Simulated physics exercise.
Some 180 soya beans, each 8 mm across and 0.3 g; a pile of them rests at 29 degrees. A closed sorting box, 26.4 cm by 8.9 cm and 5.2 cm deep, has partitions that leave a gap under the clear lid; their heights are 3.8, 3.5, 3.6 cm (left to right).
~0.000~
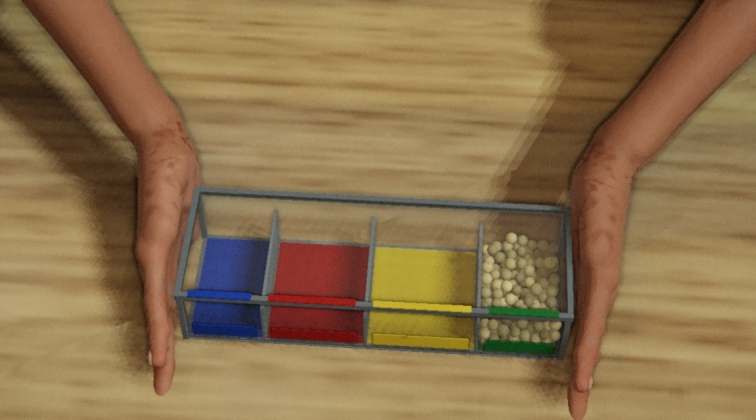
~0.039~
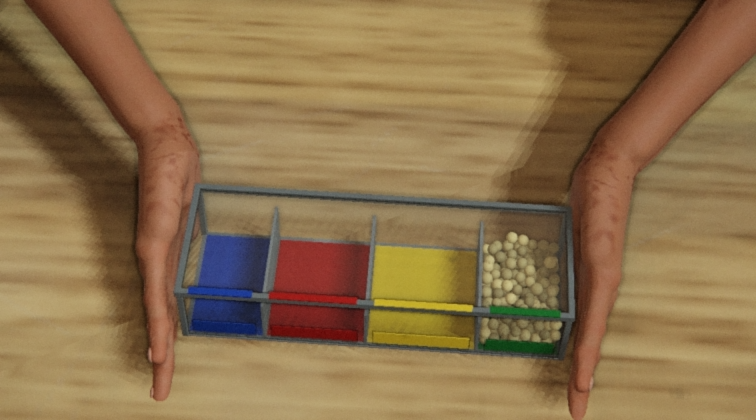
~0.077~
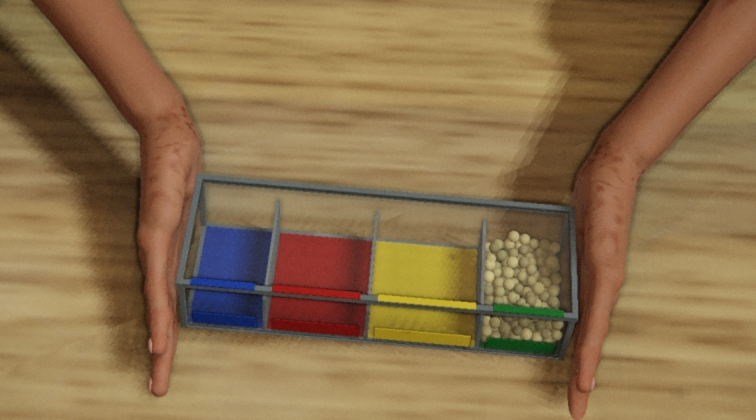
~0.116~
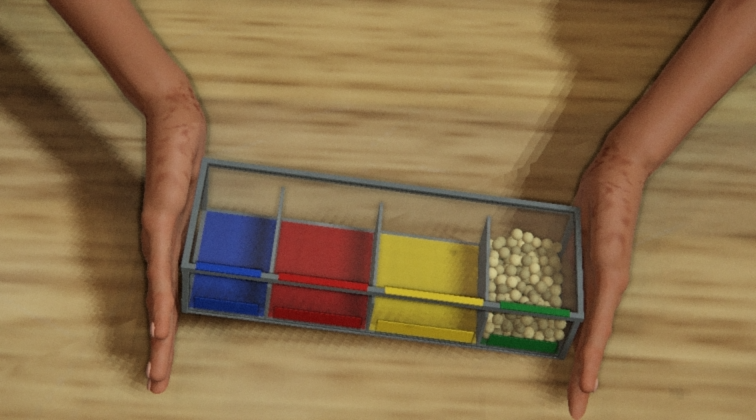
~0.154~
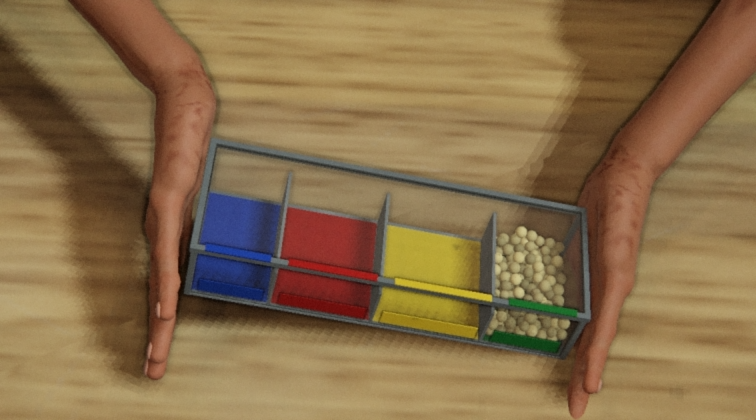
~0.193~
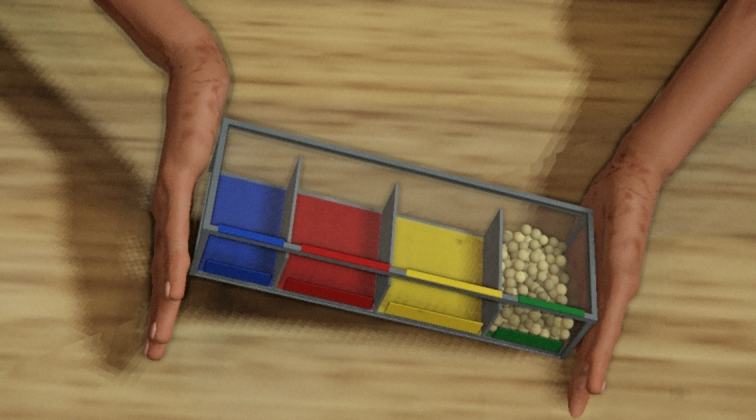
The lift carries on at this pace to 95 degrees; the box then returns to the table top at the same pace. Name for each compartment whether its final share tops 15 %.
Red: Under, blue: Under, green: Over, yellow: Under.
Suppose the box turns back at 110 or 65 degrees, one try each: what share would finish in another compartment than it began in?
Some 0 and 0 per cent.
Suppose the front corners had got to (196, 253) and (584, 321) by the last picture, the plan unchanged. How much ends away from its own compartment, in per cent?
In that case some 0 per cent.
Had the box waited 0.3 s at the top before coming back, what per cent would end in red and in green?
Then: Red 0; green 100.
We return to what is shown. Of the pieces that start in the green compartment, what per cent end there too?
Some 100 per cent.
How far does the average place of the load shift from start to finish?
Some 0.5 cm.
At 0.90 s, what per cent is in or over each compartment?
Red 0; blue 0; green 100; yellow 0.
After 0.90 s, tilt 95 degrees; green 100 %.
After 1.38 s, tilt 41 degrees; green 100 %.
Then, at 1.92 s, tilt 0 degrees; green 100 %.
In the end, at 2.2 s, red 0 %, blue 0 %, green 100 %, yellow 0 %.
